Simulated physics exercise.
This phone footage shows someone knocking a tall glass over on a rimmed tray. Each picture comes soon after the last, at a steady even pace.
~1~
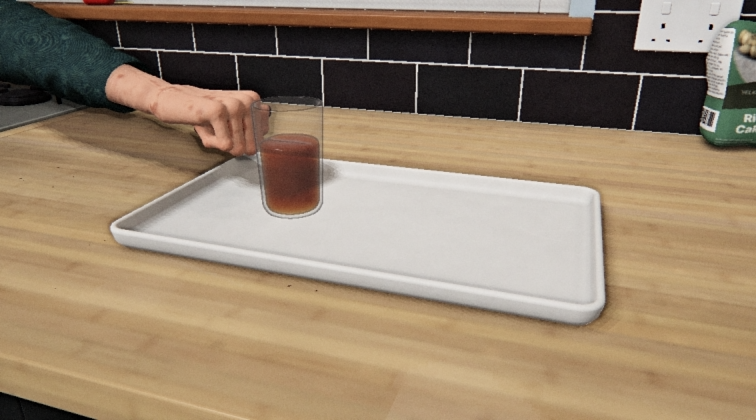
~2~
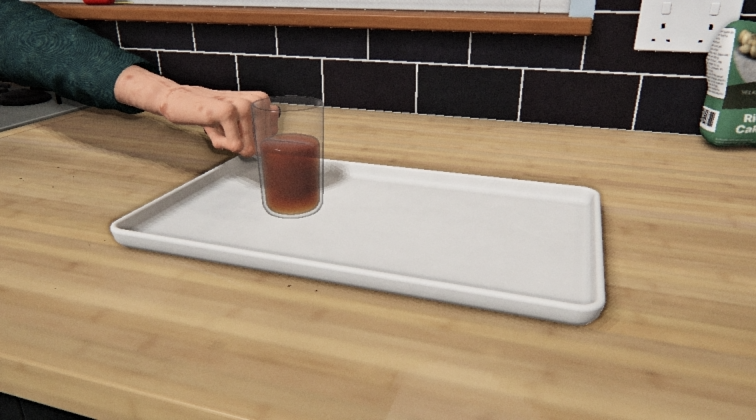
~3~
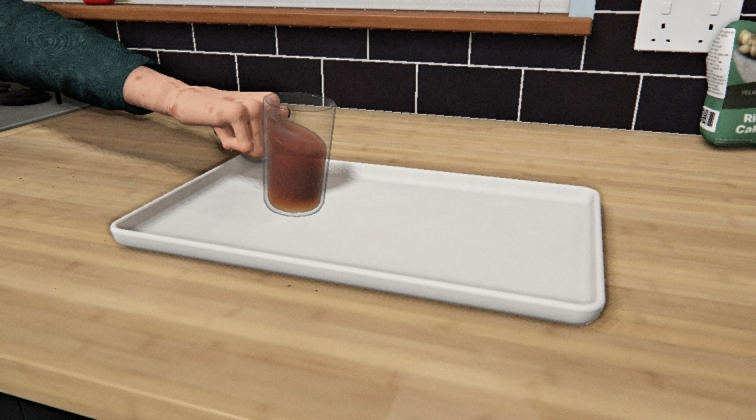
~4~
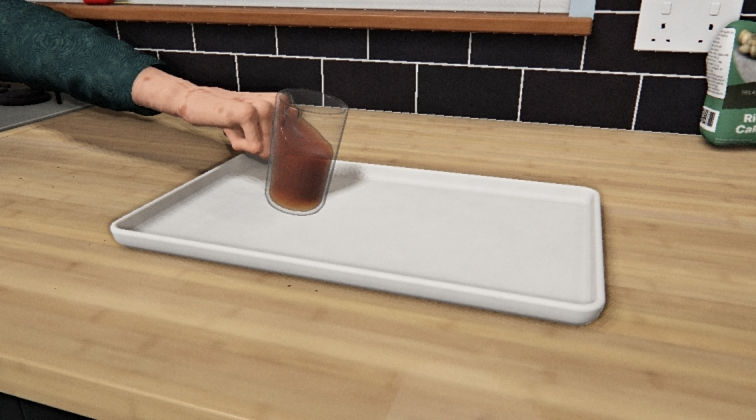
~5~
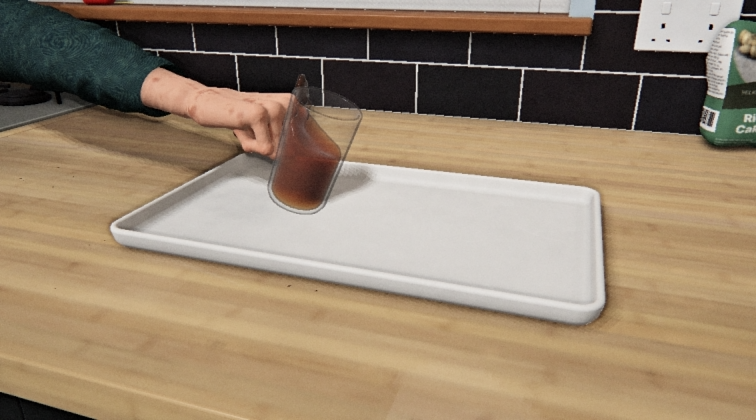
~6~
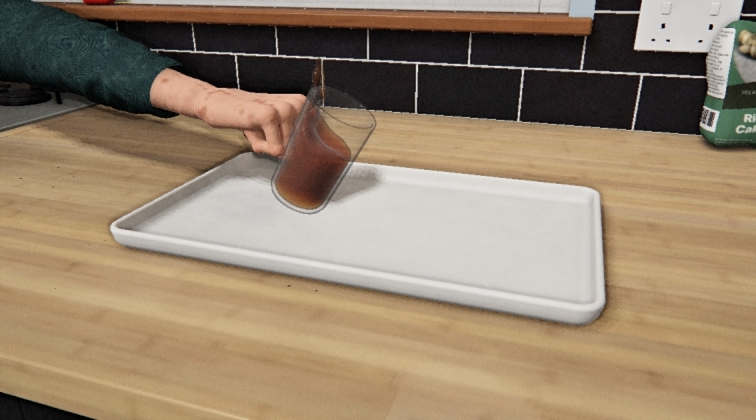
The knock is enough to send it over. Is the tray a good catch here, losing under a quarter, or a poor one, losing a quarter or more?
A poor one.
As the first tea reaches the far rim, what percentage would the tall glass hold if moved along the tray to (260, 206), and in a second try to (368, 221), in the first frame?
50 and 75 per cent, approximately, in that order.
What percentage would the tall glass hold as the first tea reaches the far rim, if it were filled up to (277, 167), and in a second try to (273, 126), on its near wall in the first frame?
First level: 50 per cent; second level: 55 per cent.
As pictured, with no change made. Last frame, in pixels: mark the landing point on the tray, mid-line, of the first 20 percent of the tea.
I'd put the spot somewhere close to pixel (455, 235).
A moment on, the tall glass lies on its side and 86 per cent is in the glass, 9 on the tray and 5 above or beyond its rim.
Next, the tall glass lies on its side and 43 per cent is in the glass, 50 on the tray and 7 above or beyond its rim.
Then the tall glass lies on its side and 25 per cent is in the glass, 49 on the tray and 26 above or beyond its rim.
Later the tall glass lies on its side and 14 per cent is in the glass, 51 on the tray and 35 above or beyond its rim.
In the end 64 per cent is held by tray and glass, 36 is off the tray.
